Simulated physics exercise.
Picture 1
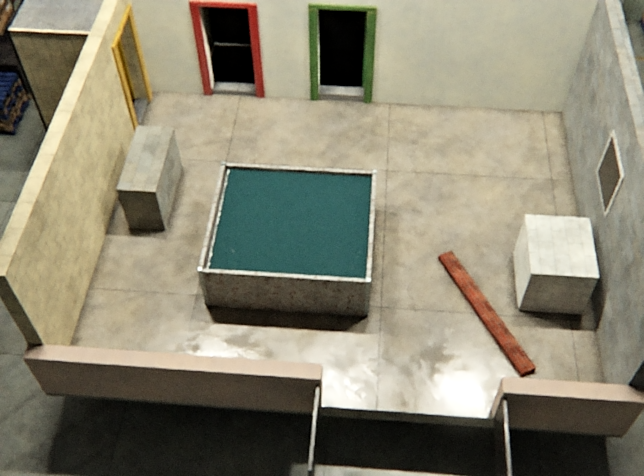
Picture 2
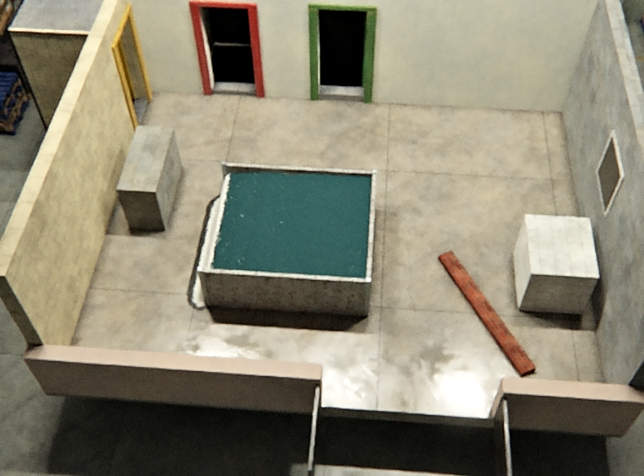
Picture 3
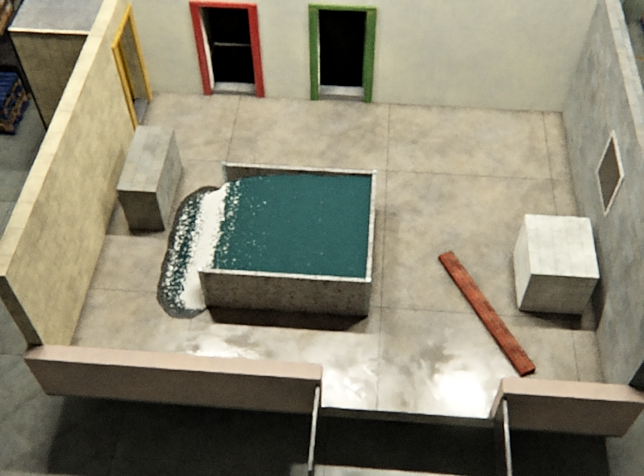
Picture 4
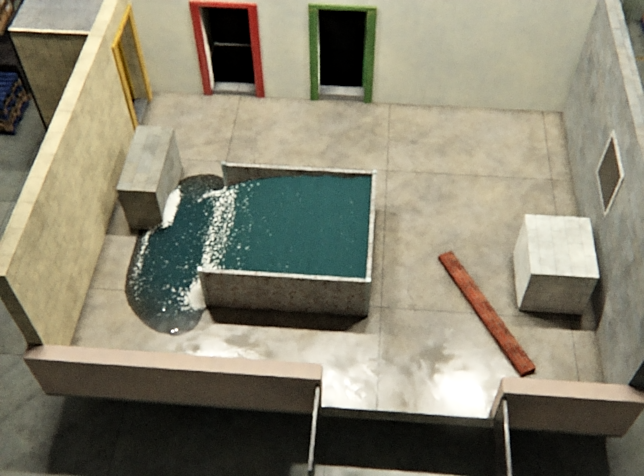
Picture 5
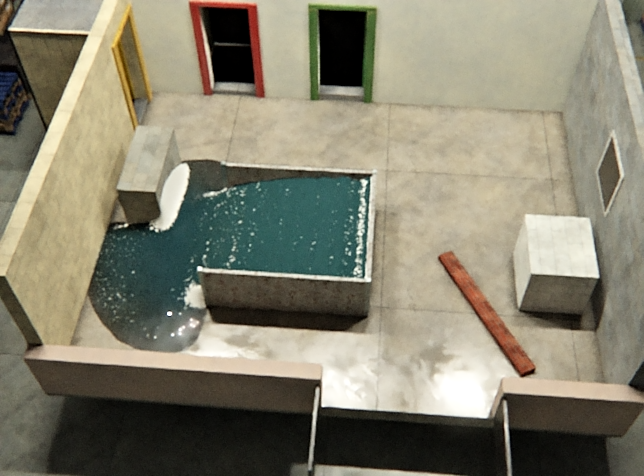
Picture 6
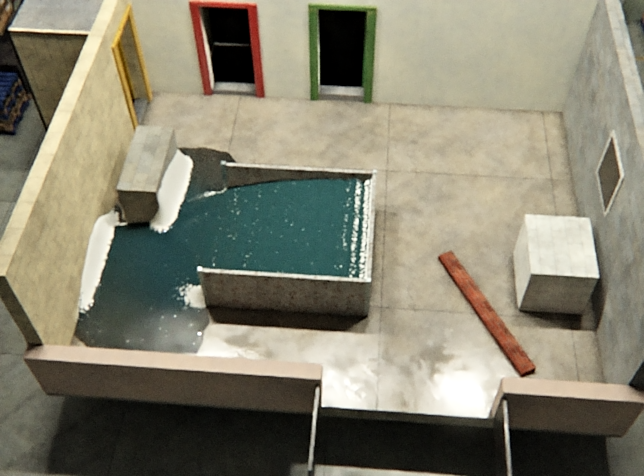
Water burst out through the left side of a square tank, foamed across the pale floor, swept around a gray block, and spread up against the left wall as the level in the tank dropped.
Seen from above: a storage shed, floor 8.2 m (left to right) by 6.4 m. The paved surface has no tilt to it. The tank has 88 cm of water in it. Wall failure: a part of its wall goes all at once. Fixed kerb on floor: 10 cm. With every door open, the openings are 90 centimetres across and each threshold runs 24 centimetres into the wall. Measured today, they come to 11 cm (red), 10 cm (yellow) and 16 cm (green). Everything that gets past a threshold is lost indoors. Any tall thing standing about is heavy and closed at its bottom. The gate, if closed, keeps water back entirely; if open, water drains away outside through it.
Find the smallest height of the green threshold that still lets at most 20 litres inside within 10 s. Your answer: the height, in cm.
The smallest height is roughly 6 cm.
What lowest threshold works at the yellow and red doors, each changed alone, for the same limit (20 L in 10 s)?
Roughly 20 cm for the yellow door and roughly 23 cm for the red door.
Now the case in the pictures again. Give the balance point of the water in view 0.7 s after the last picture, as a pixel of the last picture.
It lies near (230, 253) in the last picture.
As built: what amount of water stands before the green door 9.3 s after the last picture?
About 5.5 cm.
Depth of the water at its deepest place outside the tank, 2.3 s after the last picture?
Max depth: Around 50 cm.
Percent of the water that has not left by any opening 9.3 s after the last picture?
I'd say near 88 per cent is still there.
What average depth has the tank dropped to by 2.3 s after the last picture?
The mean depth is roughly 21 cm.
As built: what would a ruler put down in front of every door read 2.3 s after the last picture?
Door depths (cm): Red = 24, yellow = 16, green = 10.
Then, 0.7 s after the last picture water covers 25 % of the floor, deepest (63 cm) near (99, 258); it has not reached the green door.
Then, 2.3 s after the last picture water covers 50 % of the floor, deepest (50 cm) near (65, 361); 10 cm at the green door, 0 litres in over its 16 cm threshold.
Then, 9.3 s after the last picture water covers 100 % of the floor, deepest (18 cm) near (561, 127); 5 cm at the green door, 0 litres in over its 16 cm threshold.
At the green door as built, the water peaked near 12 cm, 2.9 s after the last picture.
With a threshold of 5 cm, 30 litres would have come in within the 10 s; with 7 cm, 11 litres. So under 20 litres takes about 6 cm.
